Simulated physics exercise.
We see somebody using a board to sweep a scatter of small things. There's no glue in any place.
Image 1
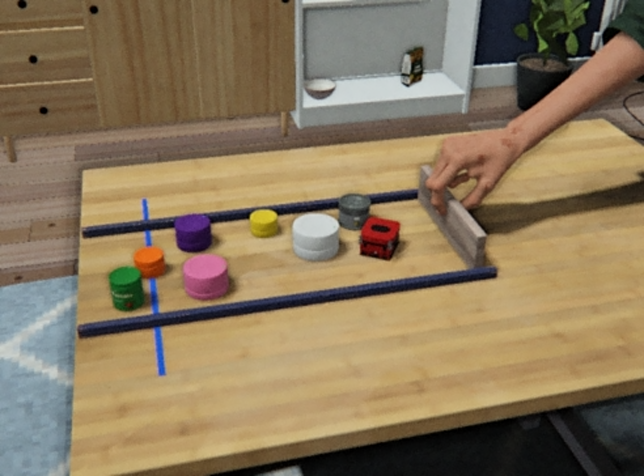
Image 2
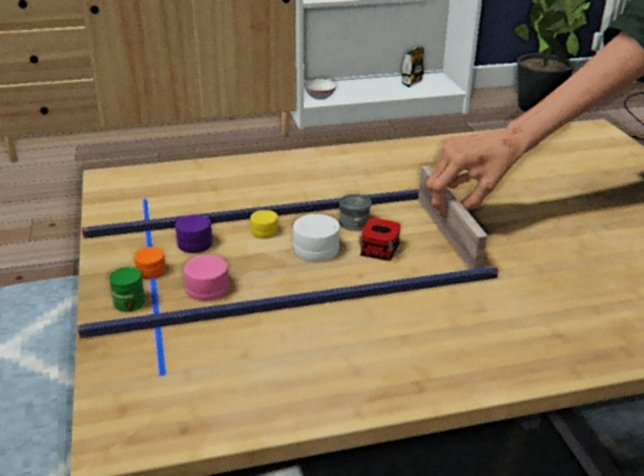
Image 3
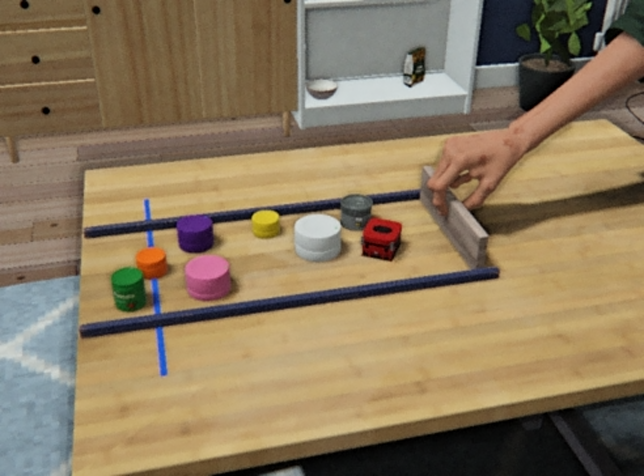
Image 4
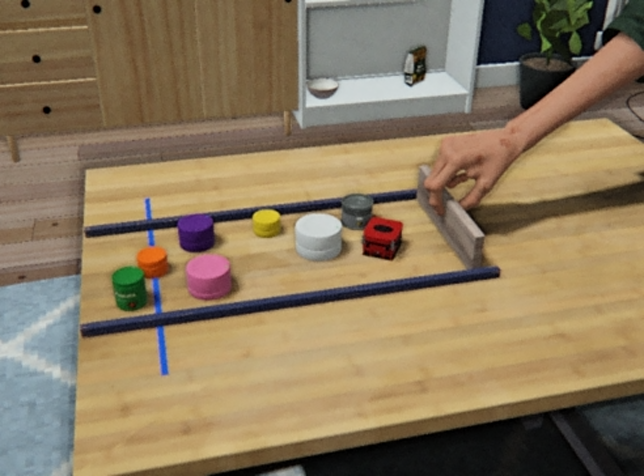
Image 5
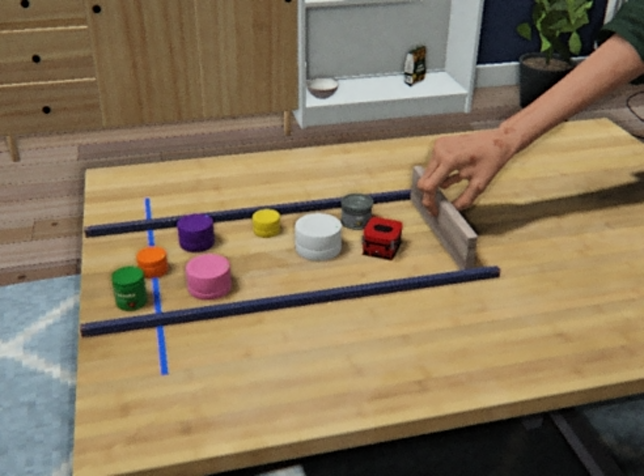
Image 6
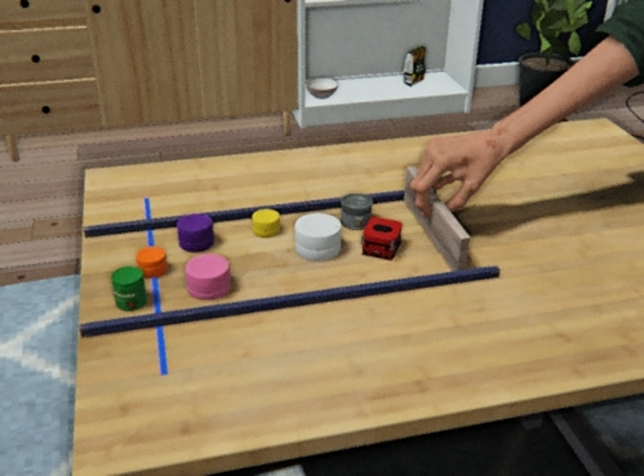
A hand grips an upright board at the right end of two dark parallel rails on a light wooden table, viewed from above at an angle, with cabinets, a shelf and a plant behind. Between the rails sit green, orange, purple, pink, yellow, white and grey round pieces and a red case, with blue tape crossing at left. The hand barely moves at first, then slides the board slightly left, while the pieces stay put and the view shifts very faintly.
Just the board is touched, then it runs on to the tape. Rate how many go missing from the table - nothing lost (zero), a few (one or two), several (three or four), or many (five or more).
A few, one or two.
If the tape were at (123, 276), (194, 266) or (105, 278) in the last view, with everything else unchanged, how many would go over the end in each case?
First 5, then 0, then 6.
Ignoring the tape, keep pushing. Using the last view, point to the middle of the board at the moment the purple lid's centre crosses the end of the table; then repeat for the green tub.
Its middle is around (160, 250) and around (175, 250).
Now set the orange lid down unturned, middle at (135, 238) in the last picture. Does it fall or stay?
This time it winds up down.
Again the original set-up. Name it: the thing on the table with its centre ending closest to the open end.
The purple lid winds up nearest.
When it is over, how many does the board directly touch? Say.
At rest, 2 are in contact.
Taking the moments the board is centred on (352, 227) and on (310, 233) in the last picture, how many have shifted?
First 3, then 4.
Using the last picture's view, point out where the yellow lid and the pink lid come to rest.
You'll find the yellow lid at roughly (106, 235) and the pink lid at roughly (96, 293).
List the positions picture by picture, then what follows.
In the first frame, green tub (127, 289); orange lid (150, 263); purple lid (193, 233); board (449, 216); tape (152, 272).
In the second frame, orange lid (150, 263); white lid (316, 238).
In the third frame, purple lid (196, 234); red case (382, 239).
In the fourth frame, green tub (130, 289); pink lid (209, 277).
In the fifth frame, orange lid (152, 262); grey tin (357, 212).
In the sixth frame, green tub (129, 289); orange lid (152, 262); purple lid (196, 233); board (434, 217); tape (154, 271).
Soon after, none off yet; green tub at rest near (129, 289); orange lid at rest near (152, 262); purple lid at rest near (196, 233).
After that, none off yet; green tub displaced a little near (115, 291); orange lid displaced about its own width near (117, 264); purple lid displaced well along near (128, 238).
In the end, the number that fall off is one or two; gone, orange lid and green tub.
